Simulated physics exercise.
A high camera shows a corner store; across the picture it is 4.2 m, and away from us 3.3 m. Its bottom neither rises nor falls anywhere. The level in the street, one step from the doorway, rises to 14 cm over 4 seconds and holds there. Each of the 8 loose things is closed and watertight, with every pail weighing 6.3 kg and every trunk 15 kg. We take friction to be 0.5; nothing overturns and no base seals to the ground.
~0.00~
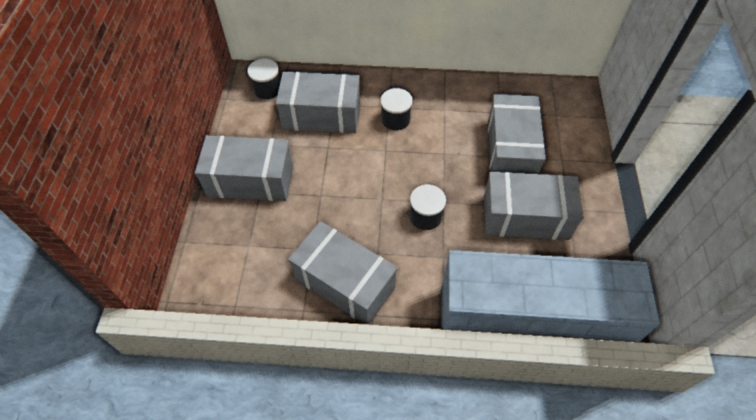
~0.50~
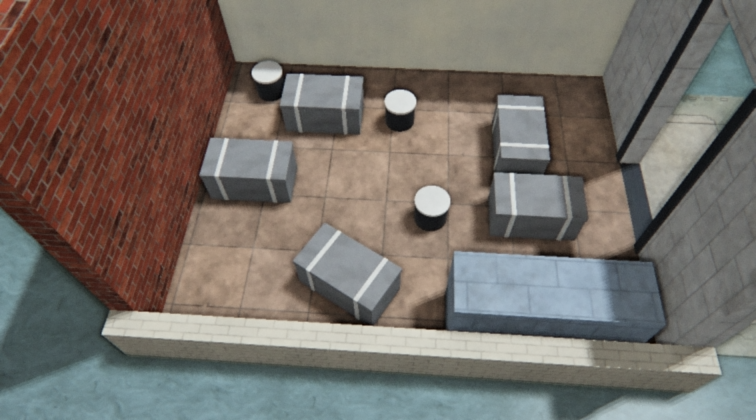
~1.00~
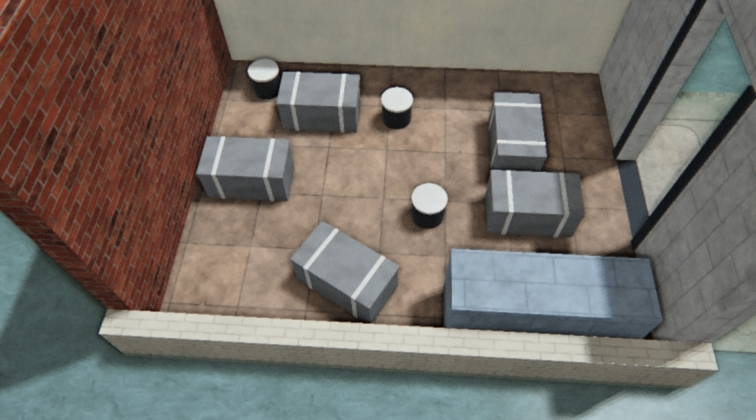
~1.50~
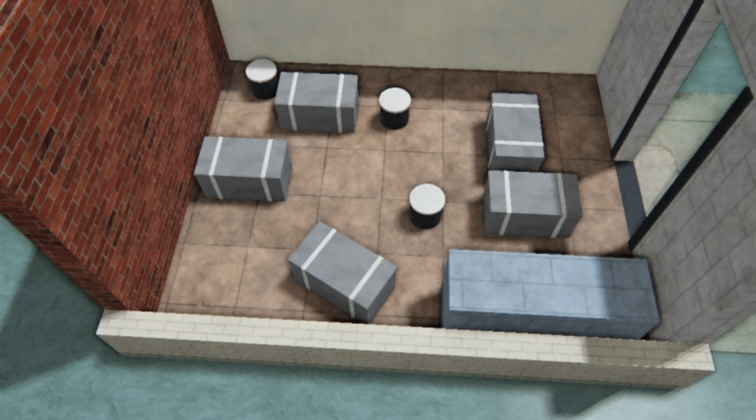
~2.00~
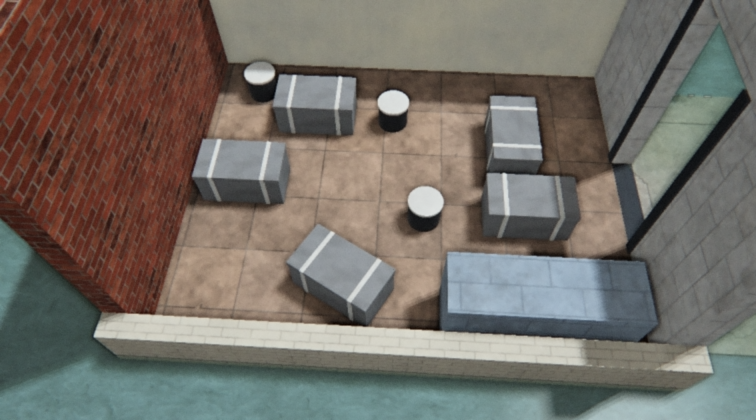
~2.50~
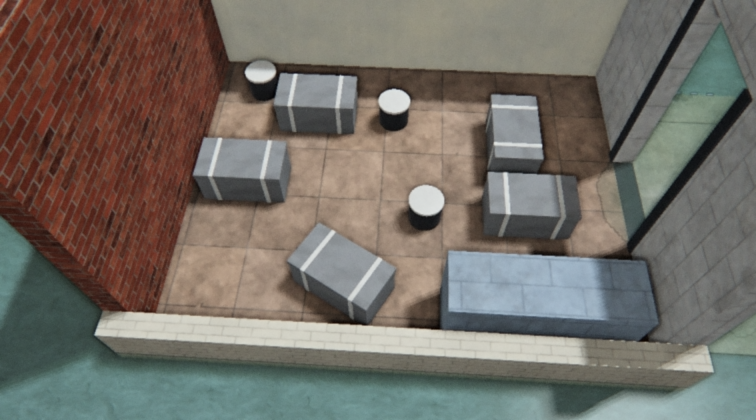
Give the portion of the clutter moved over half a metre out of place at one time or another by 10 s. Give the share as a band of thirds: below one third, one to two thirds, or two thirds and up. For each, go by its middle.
The share is below one third.
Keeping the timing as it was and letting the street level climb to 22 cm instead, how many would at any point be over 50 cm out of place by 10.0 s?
5.
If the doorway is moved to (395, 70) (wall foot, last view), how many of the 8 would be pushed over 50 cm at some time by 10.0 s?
Then it comes to 2 of them.
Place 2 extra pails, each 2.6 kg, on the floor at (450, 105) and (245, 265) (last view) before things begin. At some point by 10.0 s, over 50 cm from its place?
In that order: Over, under.
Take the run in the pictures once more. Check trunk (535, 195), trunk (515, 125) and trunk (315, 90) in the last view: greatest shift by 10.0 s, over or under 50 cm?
One by one: Above; above; below.
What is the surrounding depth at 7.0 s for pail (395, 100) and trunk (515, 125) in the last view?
Close to 1 and 3 centimetres.
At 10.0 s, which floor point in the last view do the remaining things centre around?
That lands at roughly (348, 171).
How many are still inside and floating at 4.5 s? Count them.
Count: 0.
After 3.5 s 0 of 8 are over 50 cm from their spots; 0 afloat.
After 4.5 s 0 of 8 are over 50 cm from their spots; 0 afloat.
After 7.0 s 2 of 8 are over 50 cm from their spots; 0 afloat.
After 10.0 s 2 of 8 are over 50 cm from their spots, and 2 have been at some point; 1 afloat.
